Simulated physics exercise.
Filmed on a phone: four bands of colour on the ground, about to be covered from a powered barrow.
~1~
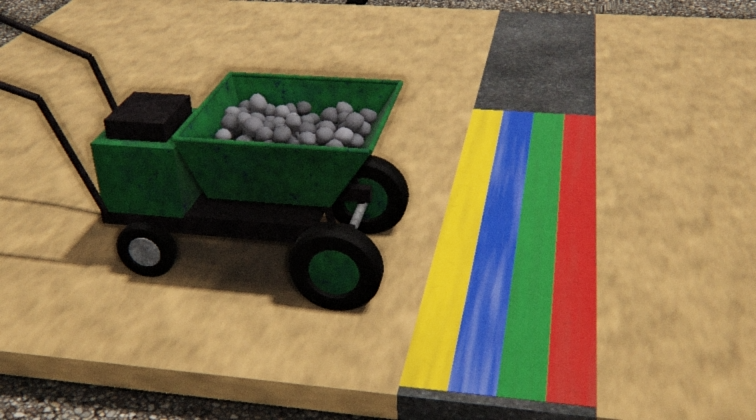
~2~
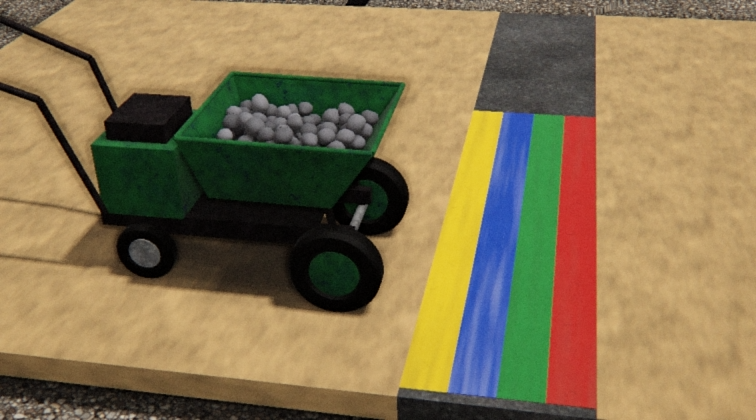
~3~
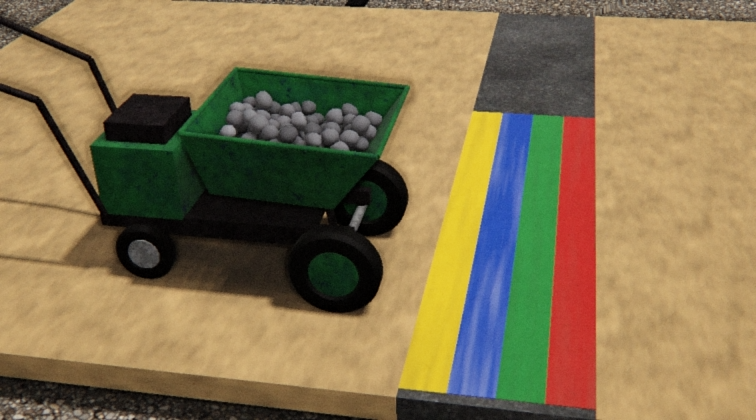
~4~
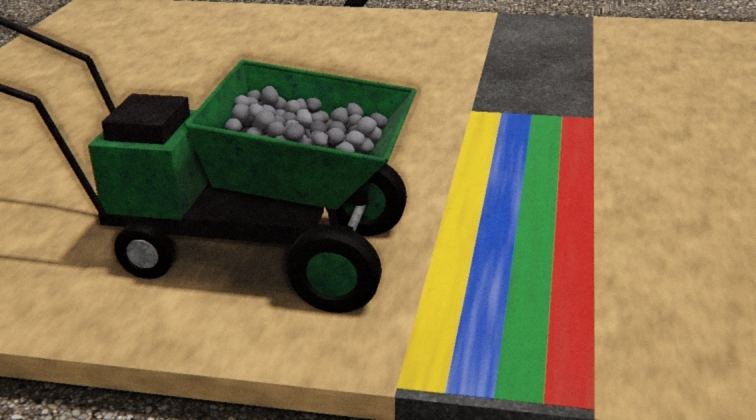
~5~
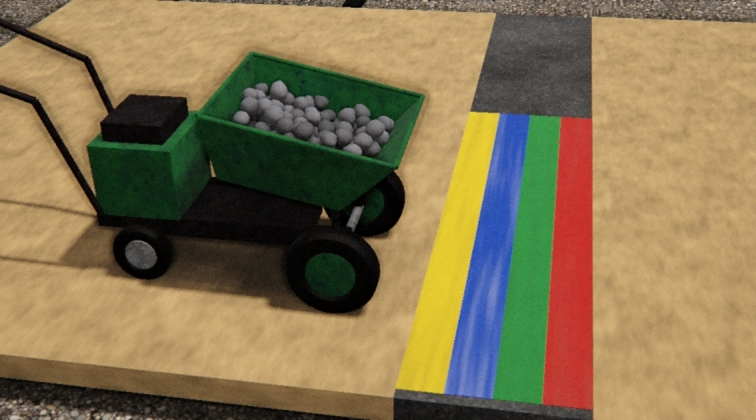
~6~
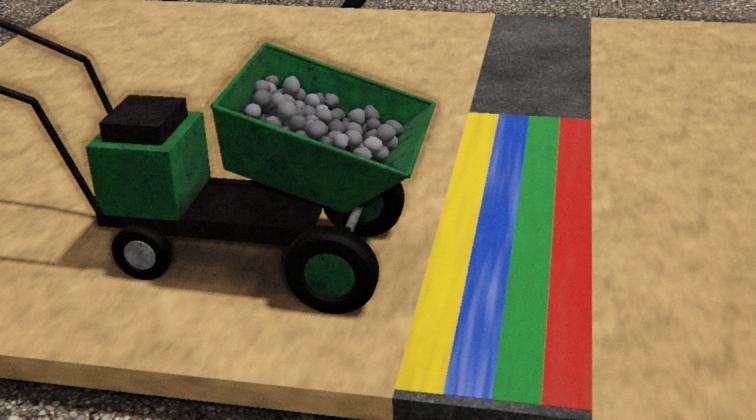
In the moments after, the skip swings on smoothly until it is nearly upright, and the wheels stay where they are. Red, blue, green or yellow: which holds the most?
Most lies over the green band.
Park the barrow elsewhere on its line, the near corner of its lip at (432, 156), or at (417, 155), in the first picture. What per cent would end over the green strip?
In turn 10 and 20 in a hundred.
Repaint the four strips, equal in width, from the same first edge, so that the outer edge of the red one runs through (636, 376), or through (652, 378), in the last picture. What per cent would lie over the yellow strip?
Near 0 % and 0 %.
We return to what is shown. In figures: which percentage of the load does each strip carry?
About: Yellow strip 0, blue strip 20, green strip 35, red strip 15 per cent.
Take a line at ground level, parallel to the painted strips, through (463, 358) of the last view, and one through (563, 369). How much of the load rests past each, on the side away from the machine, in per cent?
About 70 and 10 per cent.
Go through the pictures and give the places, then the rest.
The first frame shows lip of the skip at (370, 152), level; top of the load at (281, 131), round cobbles; yellow strip at (433, 347); blue strip at (479, 351); green strip at (525, 356); red strip at (573, 361).
The second frame shows lip of the skip at (372, 154), level; top of the load at (283, 132).
The third frame shows lip of the skip at (377, 157), tipped barely; top of the load at (272, 128).
The fourth frame shows lip of the skip at (385, 161), tipped a little; top of the load at (261, 126).
The fifth frame shows lip of the skip at (395, 168), tipped a little; top of the load at (269, 121).
The sixth frame shows lip of the skip at (408, 176), tipped clearly; top of the load at (280, 115); yellow strip at (428, 350); blue strip at (474, 354); green strip at (521, 359); red strip at (568, 364).
Soon, skip tipped steeply; all in the skip.
A while on, skip tipped right over; most in the skip; a small part over the blue strip; a small part over the green strip; a stray few over the red strip.
Towards the end, skip tipped right over; about a quarter in the skip; about a quarter over the blue strip; about a third over the green strip; a small part over the red strip; a stray few off the paint.
Finally, skip tipped right over; about a quarter in the skip; none over the yellow strip; about a quarter over the blue strip; about a third over the green strip; about a quarter over the red strip; a stray few off the paint.
